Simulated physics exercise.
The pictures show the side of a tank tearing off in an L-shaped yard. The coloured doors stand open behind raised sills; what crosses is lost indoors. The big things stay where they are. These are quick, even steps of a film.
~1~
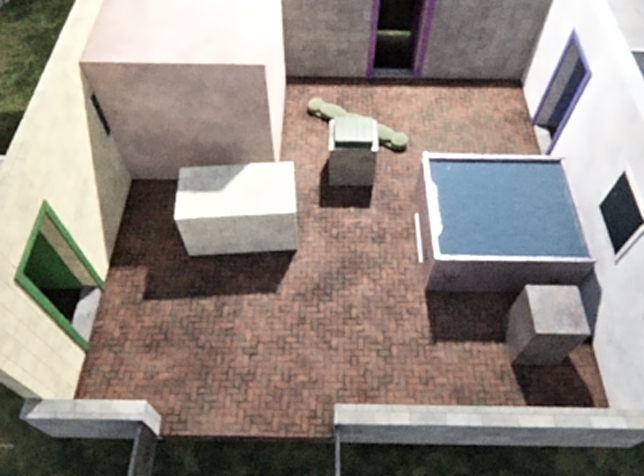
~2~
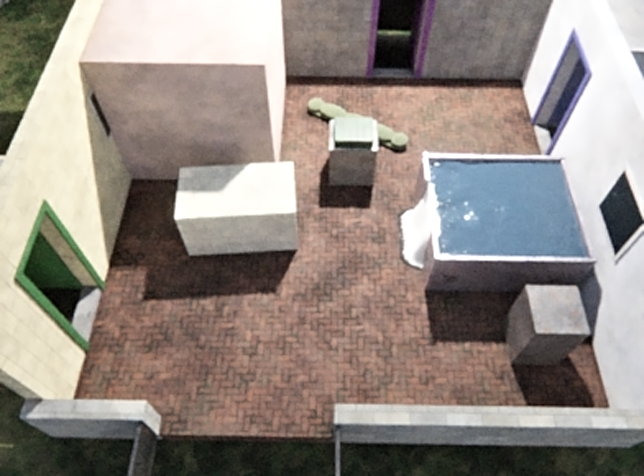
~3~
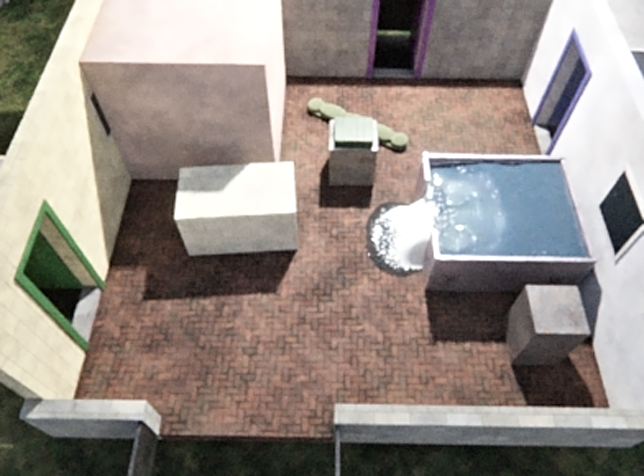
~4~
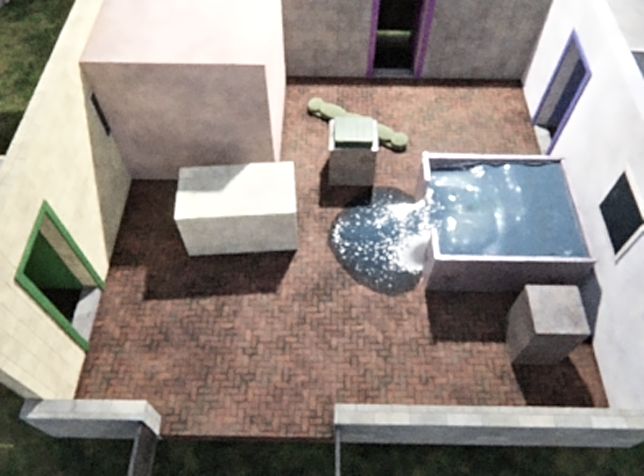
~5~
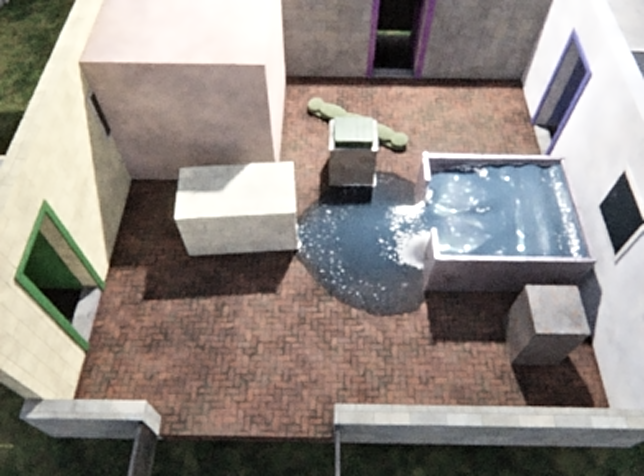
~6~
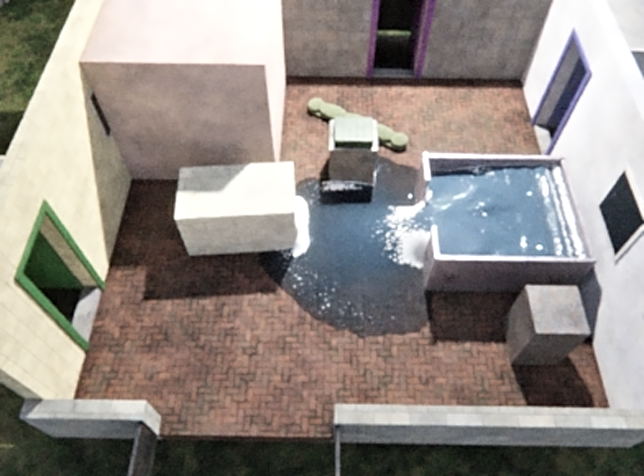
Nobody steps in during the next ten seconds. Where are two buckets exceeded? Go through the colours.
The purple door admits no more than that; the green door admits no more than that; the blue door lets in a lot.
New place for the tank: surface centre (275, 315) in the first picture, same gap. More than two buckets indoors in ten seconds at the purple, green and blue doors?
The purple one lets less in, the green one takes more, the blue one lets less in.
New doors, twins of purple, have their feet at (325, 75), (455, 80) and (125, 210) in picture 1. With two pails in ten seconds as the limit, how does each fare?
As listed: Lets more in, keeps below it, goes over.
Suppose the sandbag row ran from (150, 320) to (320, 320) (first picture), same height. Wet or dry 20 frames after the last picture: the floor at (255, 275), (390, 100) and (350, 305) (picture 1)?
As listed: Awash, wet, under water.
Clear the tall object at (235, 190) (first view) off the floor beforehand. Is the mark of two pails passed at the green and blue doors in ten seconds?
Then: The green door goes over, the blue door stays under.
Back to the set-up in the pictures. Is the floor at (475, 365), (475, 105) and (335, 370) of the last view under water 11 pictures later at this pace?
One after the other: Not flooded, free of water, covered.
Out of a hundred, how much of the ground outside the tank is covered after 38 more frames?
Near 80 in a hundred.
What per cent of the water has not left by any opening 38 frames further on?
Close to 84 %.
A moment on, water covers 30 % of the floor; the purple door not reached, the green door not reached, the blue door not reached.
Next, water covers 50 % of the floor; the purple door not reached, the green door wet at the sill, nothing in, the blue door not reached.
Then, water covers 60 % of the floor; the purple door wet at the sill, nothing in, the green door under two buckets in, the blue door not reached.
Later, water covers 80 % of the floor; the purple door wet at the sill, nothing in, the green door under two buckets in, the blue door under two buckets in.
In the end, water covers 90 % of the floor; the purple door under two buckets in, the green door under two buckets in, the blue door over two buckets in.
